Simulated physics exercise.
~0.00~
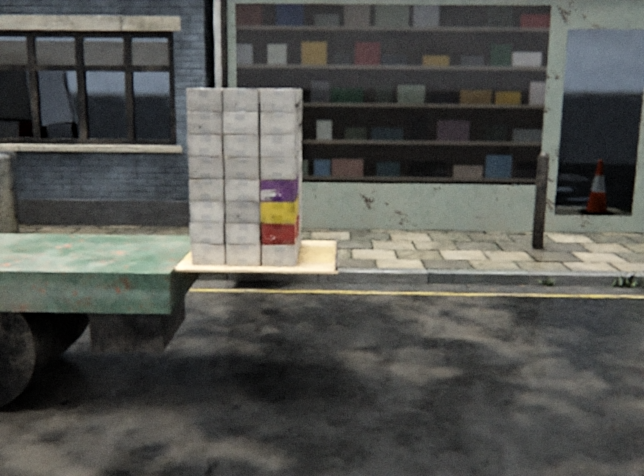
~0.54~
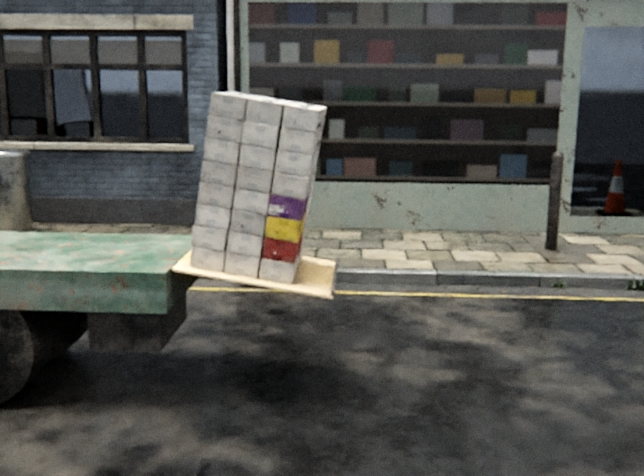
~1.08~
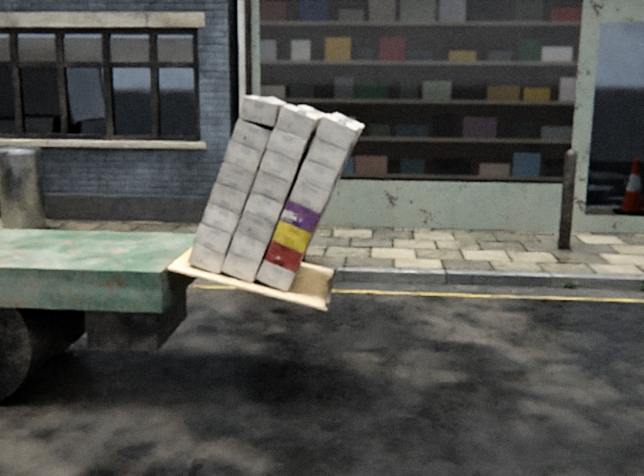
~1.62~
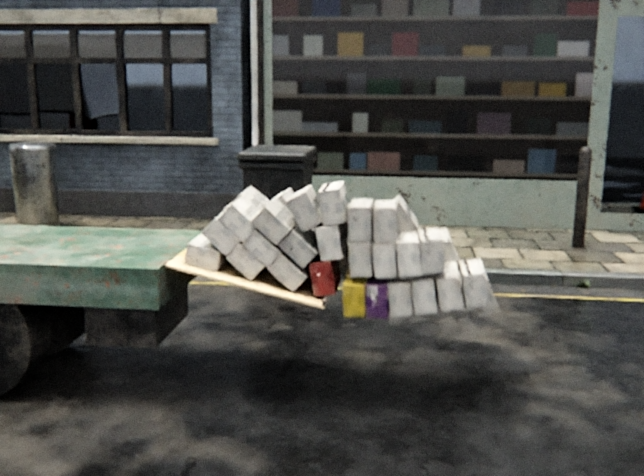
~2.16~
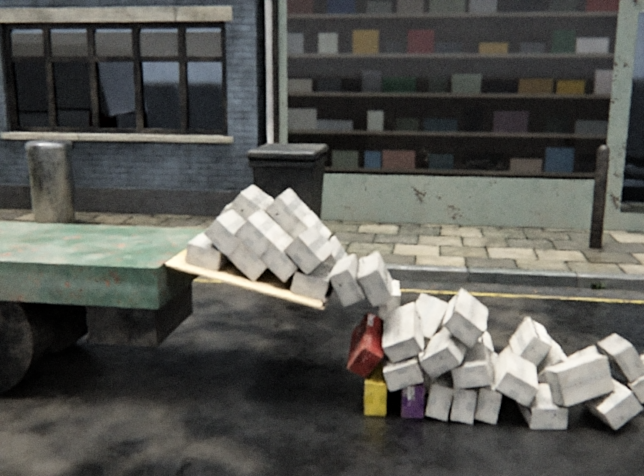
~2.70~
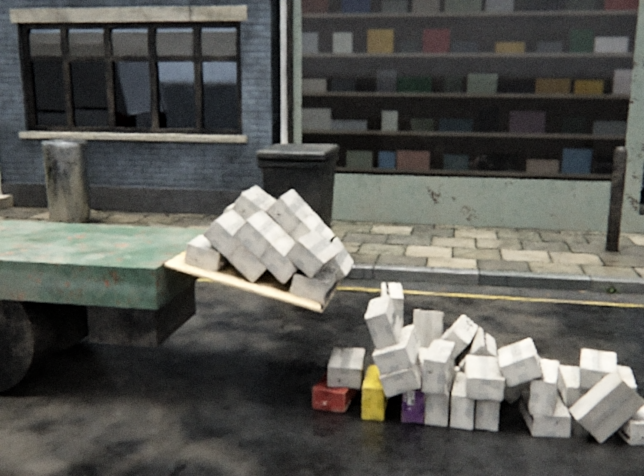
A tall block of pale boxes, with one purple, one yellow and one red box low in its right column, stands on a thin wooden flap behind a green flatbed. The truck is seen side-on in a street, before a brick building and a window of shelves, as the view drifts slightly sideways. The flap dips to the right and the columns lean with it. The right side topples over the edge, spilling boxes across the road. At the end, a slumped heap remains on the tilted flap, while the red, yellow and purple boxes lie among the scattered pale ones below.
